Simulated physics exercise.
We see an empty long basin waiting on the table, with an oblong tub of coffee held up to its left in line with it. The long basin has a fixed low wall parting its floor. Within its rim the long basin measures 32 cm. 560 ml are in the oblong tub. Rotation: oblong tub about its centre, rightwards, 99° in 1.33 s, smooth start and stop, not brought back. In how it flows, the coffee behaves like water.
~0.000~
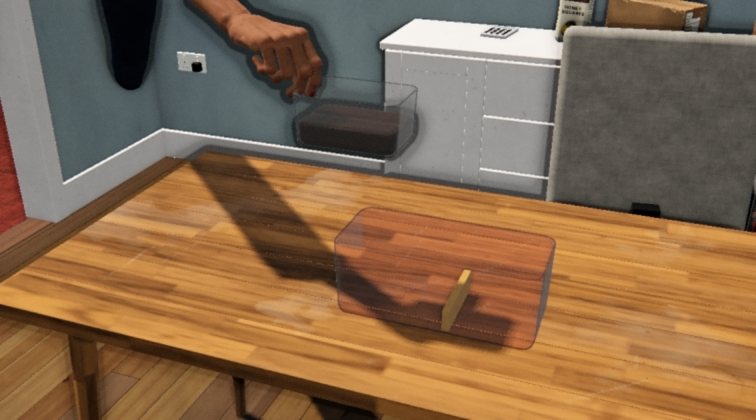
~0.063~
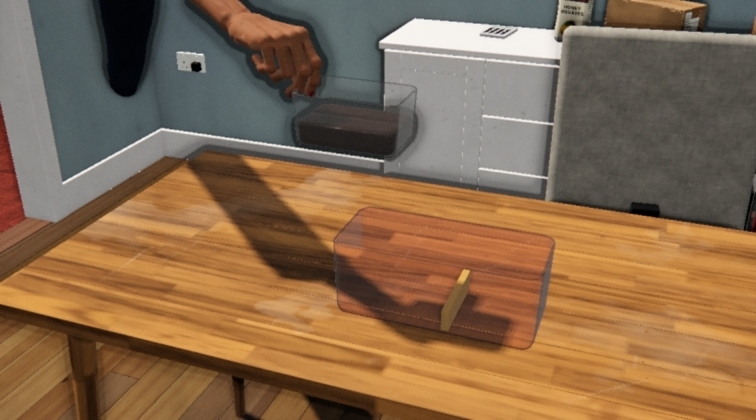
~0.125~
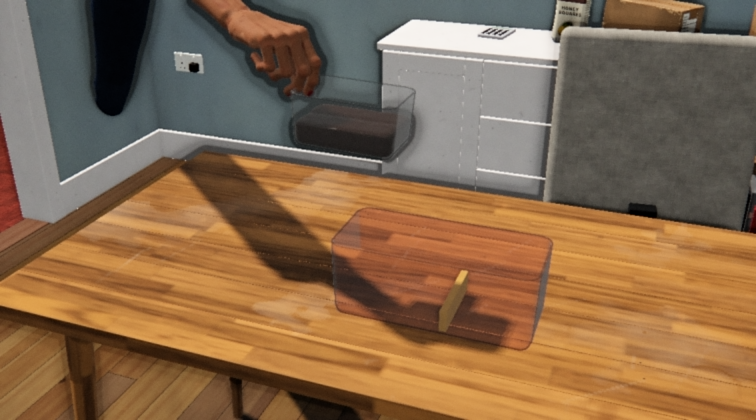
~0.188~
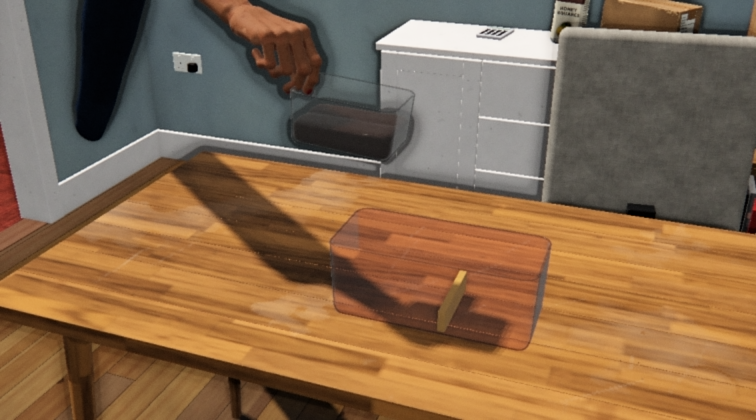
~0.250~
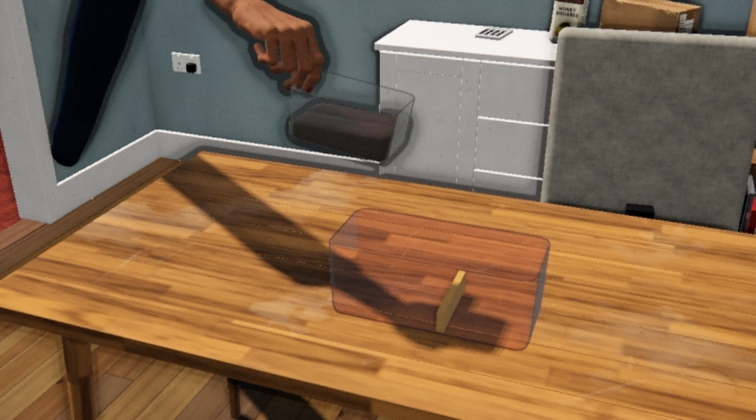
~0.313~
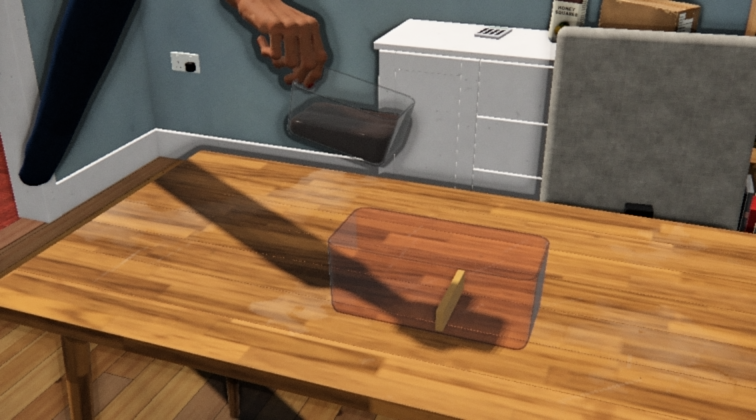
Clear oblong tub of dark coffee tilting slightly rightward beside a hand, above a wooden table holding an empty long basin.
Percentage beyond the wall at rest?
8 per cent.
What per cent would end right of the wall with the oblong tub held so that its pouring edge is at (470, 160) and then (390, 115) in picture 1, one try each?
First 85, then 5 per cent.
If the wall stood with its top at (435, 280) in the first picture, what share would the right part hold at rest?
Estimate: Close to 50 per cent.
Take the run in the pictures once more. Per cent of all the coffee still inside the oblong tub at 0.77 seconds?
Around 68 percent.
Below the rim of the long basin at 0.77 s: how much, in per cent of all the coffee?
Near 3 in a hundred.
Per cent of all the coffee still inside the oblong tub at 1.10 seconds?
20 in a hundred, give or take.
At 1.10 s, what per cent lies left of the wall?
Reading: Approx. 56 per cent.
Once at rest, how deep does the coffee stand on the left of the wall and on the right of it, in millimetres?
Around 22 mm deep on the left, around 2 mm deep on the right.
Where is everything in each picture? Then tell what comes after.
In the first frame, tilt 0°; pouring edge (408, 98); surface from (311, 112) to (406, 125); the long basin's rim runs from (348, 225) to (549, 260); the wall's top is at (457, 291).
In the second frame, tilt 1°; pouring edge (408, 98); surface from (310, 112) to (406, 124).
In the third frame, tilt 2°; pouring edge (406, 101); surface from (308, 112) to (404, 125).
In the fourth frame, tilt 5°; pouring edge (406, 104); surface from (306, 112) to (402, 126).
In the fifth frame, tilt 8°; pouring edge (406, 108); surface from (305, 111) to (401, 127).
In the sixth frame, tilt 13°; pouring edge (406, 111); surface from (303, 110) to (401, 126).
Then, 0.77 s in, the tilt is 61° and 69 per cent is still to pour, 3 is left of the wall and 0 right of it.
Then, 1.10 s in, the tilt is 92° and 20 per cent is still to pour, 56 is left of the wall and 5 right of it.
Then, 1.45 s in, the tilt is 99° and 2 per cent is still to pour, 85 is left of the wall and 8 right of it.
Then, 1.83 s in, the tilt is 99° and 0 per cent is still to pour, 90 is left of the wall and 8 right of it.
Finally, 90 per cent lies left of the wall, 8 right of it and 1 outside.
